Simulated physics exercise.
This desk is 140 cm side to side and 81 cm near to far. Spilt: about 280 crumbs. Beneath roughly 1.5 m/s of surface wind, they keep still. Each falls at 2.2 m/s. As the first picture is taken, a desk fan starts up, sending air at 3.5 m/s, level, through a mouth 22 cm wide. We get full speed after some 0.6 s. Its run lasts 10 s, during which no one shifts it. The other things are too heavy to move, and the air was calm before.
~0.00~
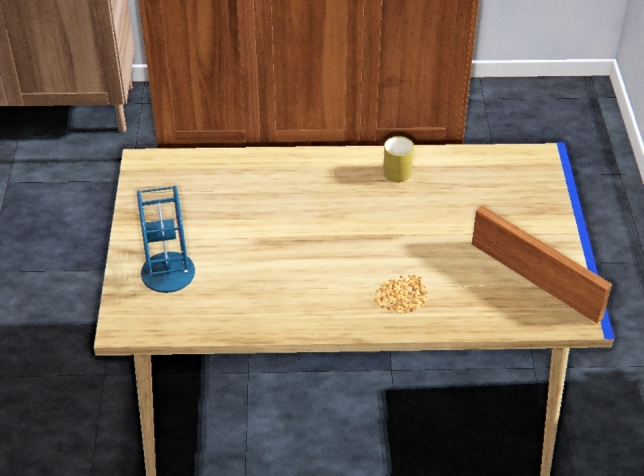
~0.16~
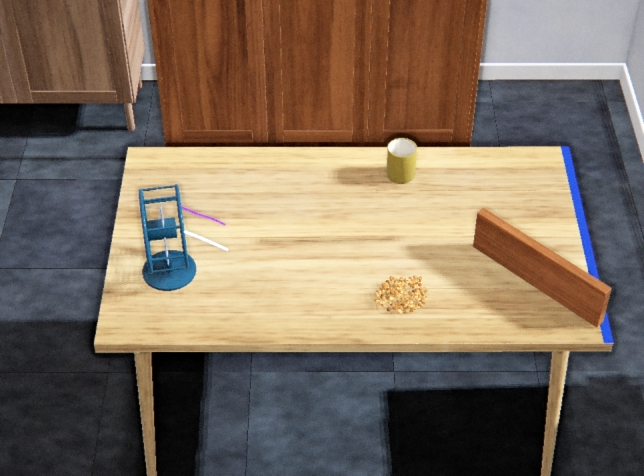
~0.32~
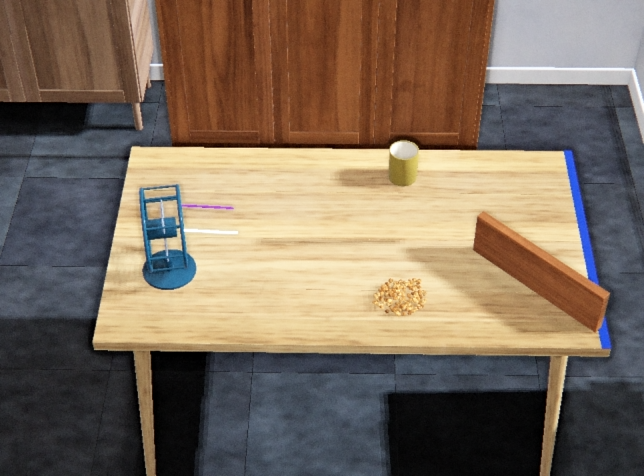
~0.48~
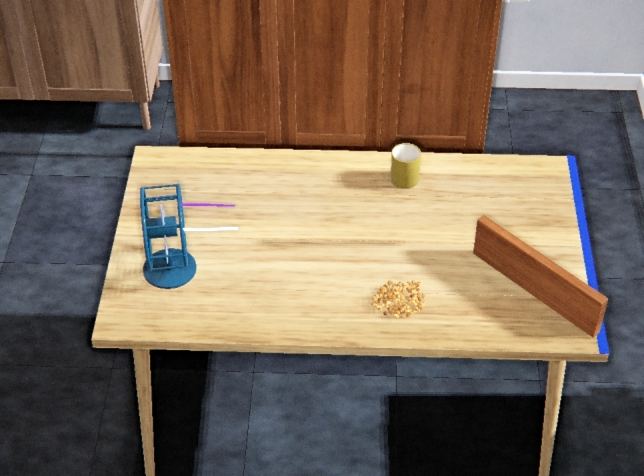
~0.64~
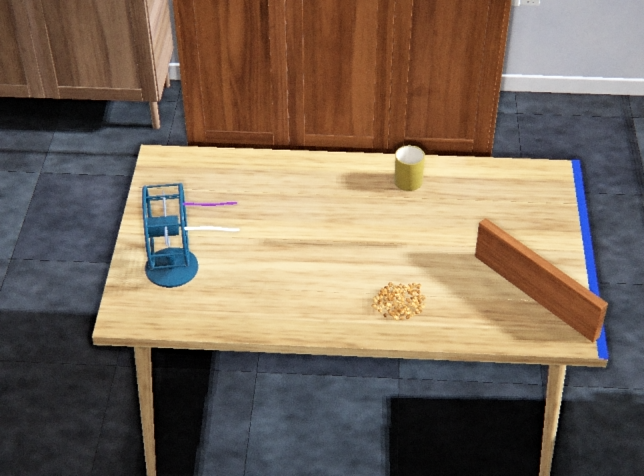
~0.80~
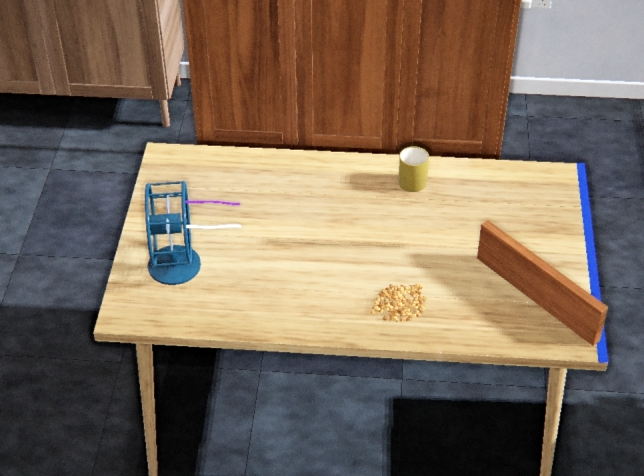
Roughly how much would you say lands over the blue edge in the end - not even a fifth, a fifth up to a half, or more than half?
I'd say not even a fifth.
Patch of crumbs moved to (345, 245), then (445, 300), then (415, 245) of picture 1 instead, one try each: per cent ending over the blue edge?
Results, one try each: 100 %, 0 %, 80 %.
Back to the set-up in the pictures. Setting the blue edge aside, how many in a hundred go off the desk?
About 30 %.
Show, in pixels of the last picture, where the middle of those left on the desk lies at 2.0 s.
Centre point: About (444, 322) px.
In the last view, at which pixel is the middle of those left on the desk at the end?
The middle sits near pixel (439, 320).
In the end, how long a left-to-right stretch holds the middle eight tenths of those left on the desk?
The middle group spans some 20 cm.
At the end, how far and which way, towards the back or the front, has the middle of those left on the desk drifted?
Moved forward, around 5 cm.
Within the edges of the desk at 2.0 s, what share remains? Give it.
Close to 80 in a hundred are still there at that time.
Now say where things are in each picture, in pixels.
In the first frame, the middle of the crumbs is near (401, 293), none has stirred yet and the mouth of the desk fan is at (162, 231).
In the second frame, the middle of the crumbs is near (401, 292), none has stirred yet and the blue edge is centred on (589, 237).
In the third frame, the middle of the crumbs is near (399, 295), none has stirred yet, the top of a board is at (541, 253) and the top of a mug is at (404, 150).
In the fourth frame, the middle of the crumbs is near (398, 297) and none has stirred yet.
In the fifth frame, the middle of the crumbs is near (399, 299) and none has stirred yet.
In the sixth frame, the middle of the crumbs is near (398, 299) and about 1 % have left their places.
After 2.0 s, 0 % are over the blue edge; the middle of those still in play is near (444, 322); 72 % have settled or left.
After 3.2 s, 0 % are over the blue edge; the middle of those still in play is near (439, 320); 76 % have settled or left.
After 5.5 s, 0 % are over the blue edge; the middle of those still in play is near (439, 320); 79 % have settled or left.
After 10.0 s, at the end, 0 % are over the blue edge; the middle of those still in play is near (439, 320).
